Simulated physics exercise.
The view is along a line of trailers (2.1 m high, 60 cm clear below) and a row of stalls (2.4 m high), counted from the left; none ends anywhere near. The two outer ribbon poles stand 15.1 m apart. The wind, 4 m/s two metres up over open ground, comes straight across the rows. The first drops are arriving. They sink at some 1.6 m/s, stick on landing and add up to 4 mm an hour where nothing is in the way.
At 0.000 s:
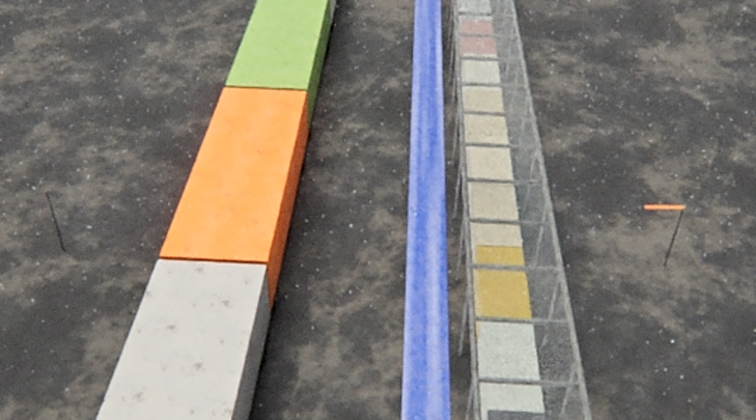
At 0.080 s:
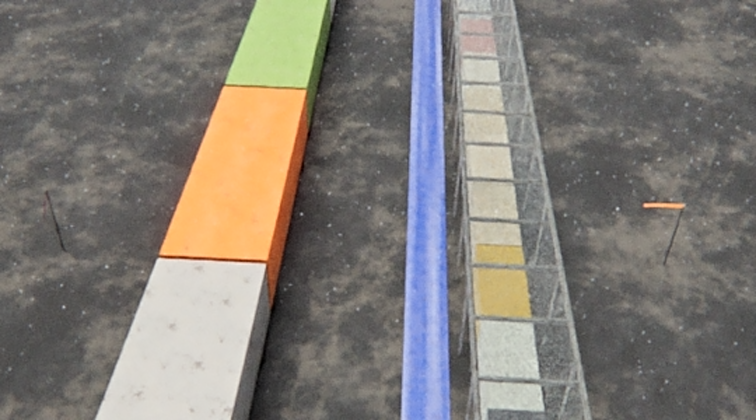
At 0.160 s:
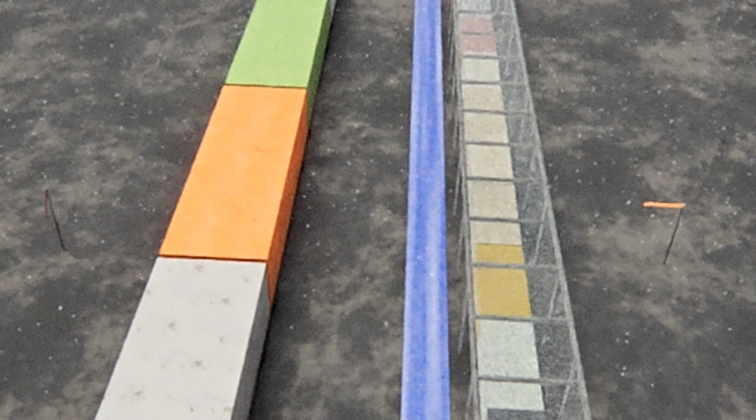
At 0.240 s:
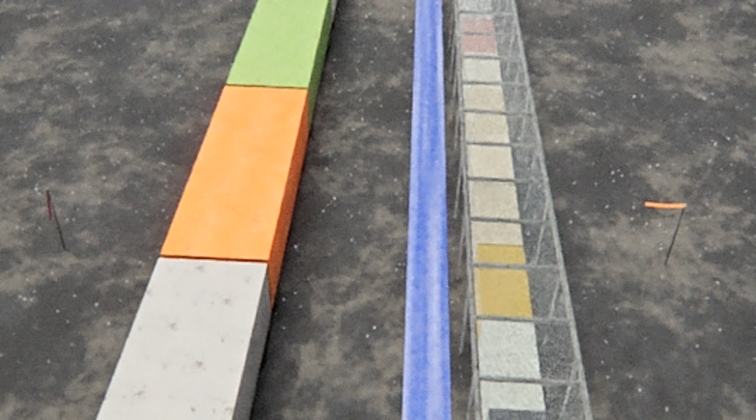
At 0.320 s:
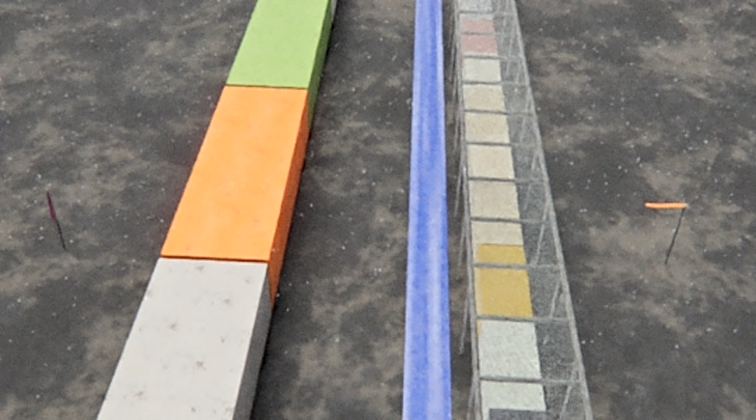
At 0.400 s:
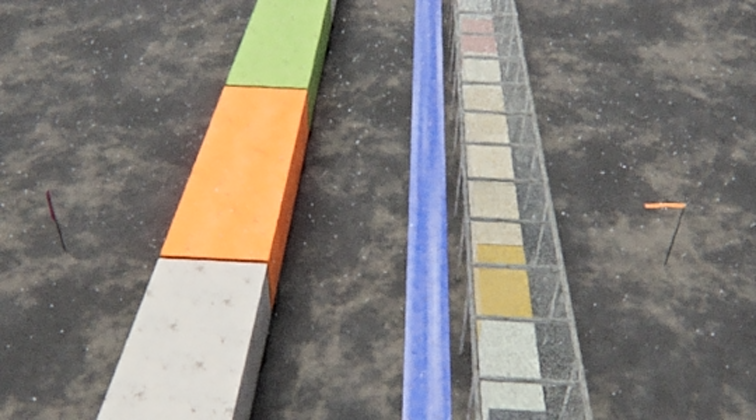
A line of green, orange and white trailers stood left of a blue strip and a row of stalls, and almost nothing moved except small light specks shifting over the dark ground between two thin poles.
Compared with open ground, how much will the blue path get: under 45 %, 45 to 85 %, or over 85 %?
On the blue path: Between 45 and 85 % of what open ground gets.
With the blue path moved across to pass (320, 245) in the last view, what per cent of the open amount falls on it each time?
About 60 %.
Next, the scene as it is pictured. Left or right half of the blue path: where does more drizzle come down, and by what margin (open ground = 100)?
The right one, some 20 points more.
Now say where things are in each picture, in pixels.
The rows stand in the wind, in the first frame.
The right ribbon ends at (644, 206), leaning 85 degrees to the left and the blue one passes (426, 250), in the second frame.
The left ribbon ends at (47, 219), hanging almost straight, above the rows the drops slant 75 degrees from upright, towards the left and the top of the line of trailers crosses (249, 139), in the third frame.
The right ribbon ends at (646, 204), leaning 85 degrees to the left and the blue one passes (428, 190), in the fourth frame.
The left ribbon ends at (53, 219), hanging almost straight and above the rows the drops slant 75 degrees from upright, towards the left, in the fifth frame.
The right ribbon ends at (646, 206), leaning 85 degrees to the left and the top of the row of stalls crosses (501, 142), in the sixth frame.
After 10 minutes open ground has 0.7 mm and the blue path 0.5 mm.
After 30 minutes open ground has 2.0 mm and the blue path 1.4 mm.
After 60 minutes open ground has 4.0 mm and the blue path 2.8 mm, so the blue path has 69 % of the open amount; the left half of it has 59 %, the right half 79 %.
